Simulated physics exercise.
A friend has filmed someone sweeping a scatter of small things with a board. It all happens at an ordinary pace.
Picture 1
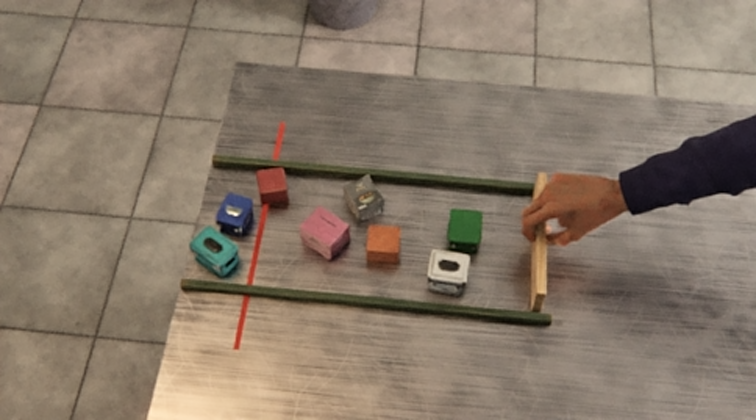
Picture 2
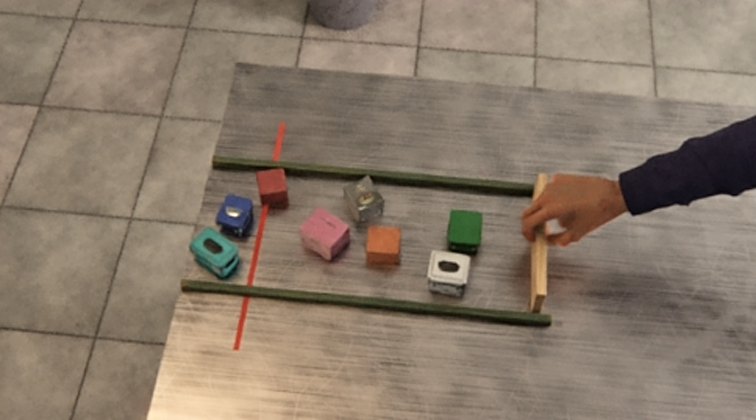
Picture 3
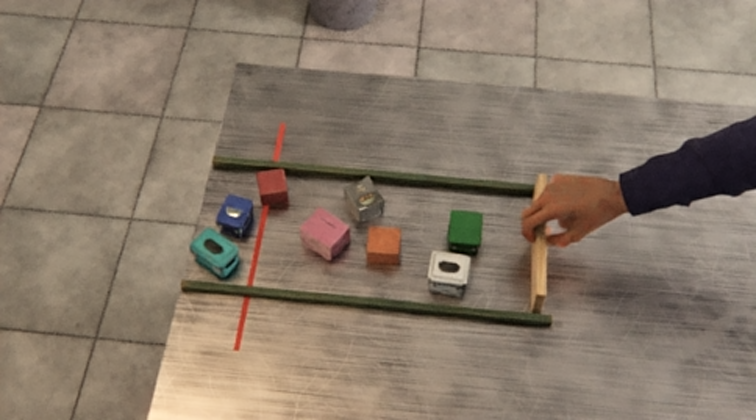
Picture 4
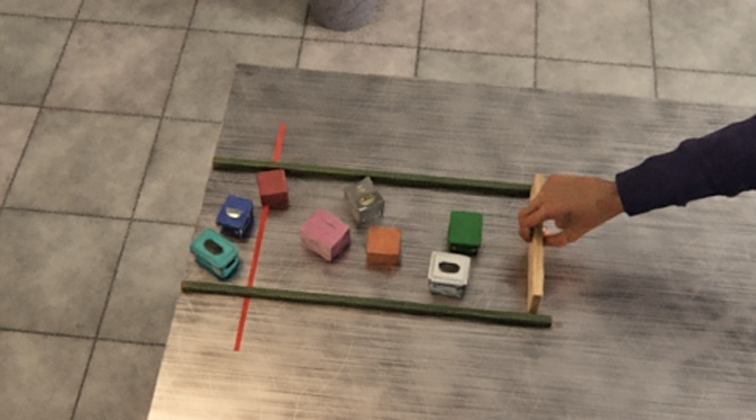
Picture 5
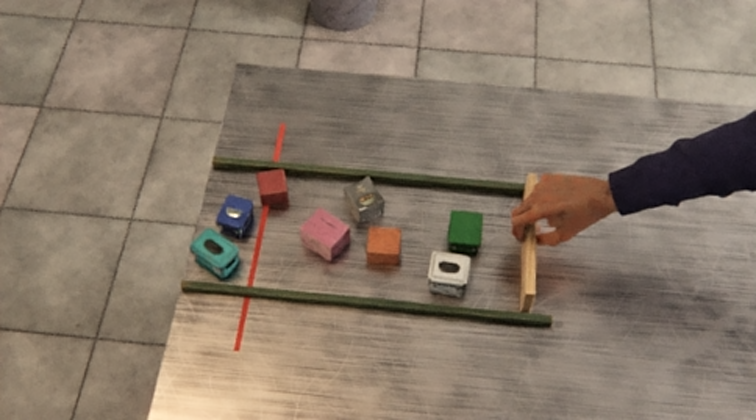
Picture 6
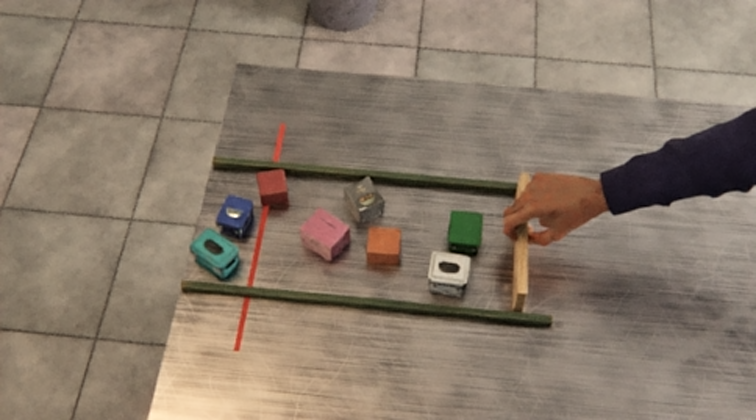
A hand holding a wooden board upright stays still, then slides it slightly left between two green rails toward scattered coloured blocks and cases.
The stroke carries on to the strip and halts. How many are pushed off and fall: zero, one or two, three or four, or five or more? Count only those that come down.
In the end the number that fall off is one or two.
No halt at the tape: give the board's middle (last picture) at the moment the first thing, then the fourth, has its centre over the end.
Near (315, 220) and (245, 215).
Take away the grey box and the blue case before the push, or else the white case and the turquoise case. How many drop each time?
It would be 1 and 0.
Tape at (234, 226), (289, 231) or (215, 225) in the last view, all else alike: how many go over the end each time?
It would be 5, 1 and 5.
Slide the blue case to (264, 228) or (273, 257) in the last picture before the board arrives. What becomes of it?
In that order, it falls; is kept.
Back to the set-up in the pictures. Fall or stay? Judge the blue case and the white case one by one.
The blue case is lost; the white case survives.
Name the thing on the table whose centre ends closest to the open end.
That is the turquoise case.
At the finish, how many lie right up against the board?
3 of them.
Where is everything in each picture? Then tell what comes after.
The first frame shows turquoise case (215, 253); blue case (235, 216); red block (272, 186); board (539, 242); tape (261, 227).
The second frame shows blue case (235, 216); white case (448, 274).
The third frame shows red block (273, 187); green case (465, 233).
The fourth frame shows turquoise case (216, 254); orange block (384, 246).
The fifth frame shows blue case (236, 217); board (529, 242).
The sixth frame shows turquoise case (216, 254); blue case (236, 217); red block (273, 187); board (521, 241); tape (262, 229).
Soon after, none off yet; turquoise case at rest near (216, 254); blue case at rest near (236, 217); red block at rest near (273, 187).
Then, none off yet; turquoise case at rest near (216, 254); blue case moved a little near (224, 216); red block at rest near (273, 187).
At rest, the number that fall off is one or two; fallen, pink box and blue case.
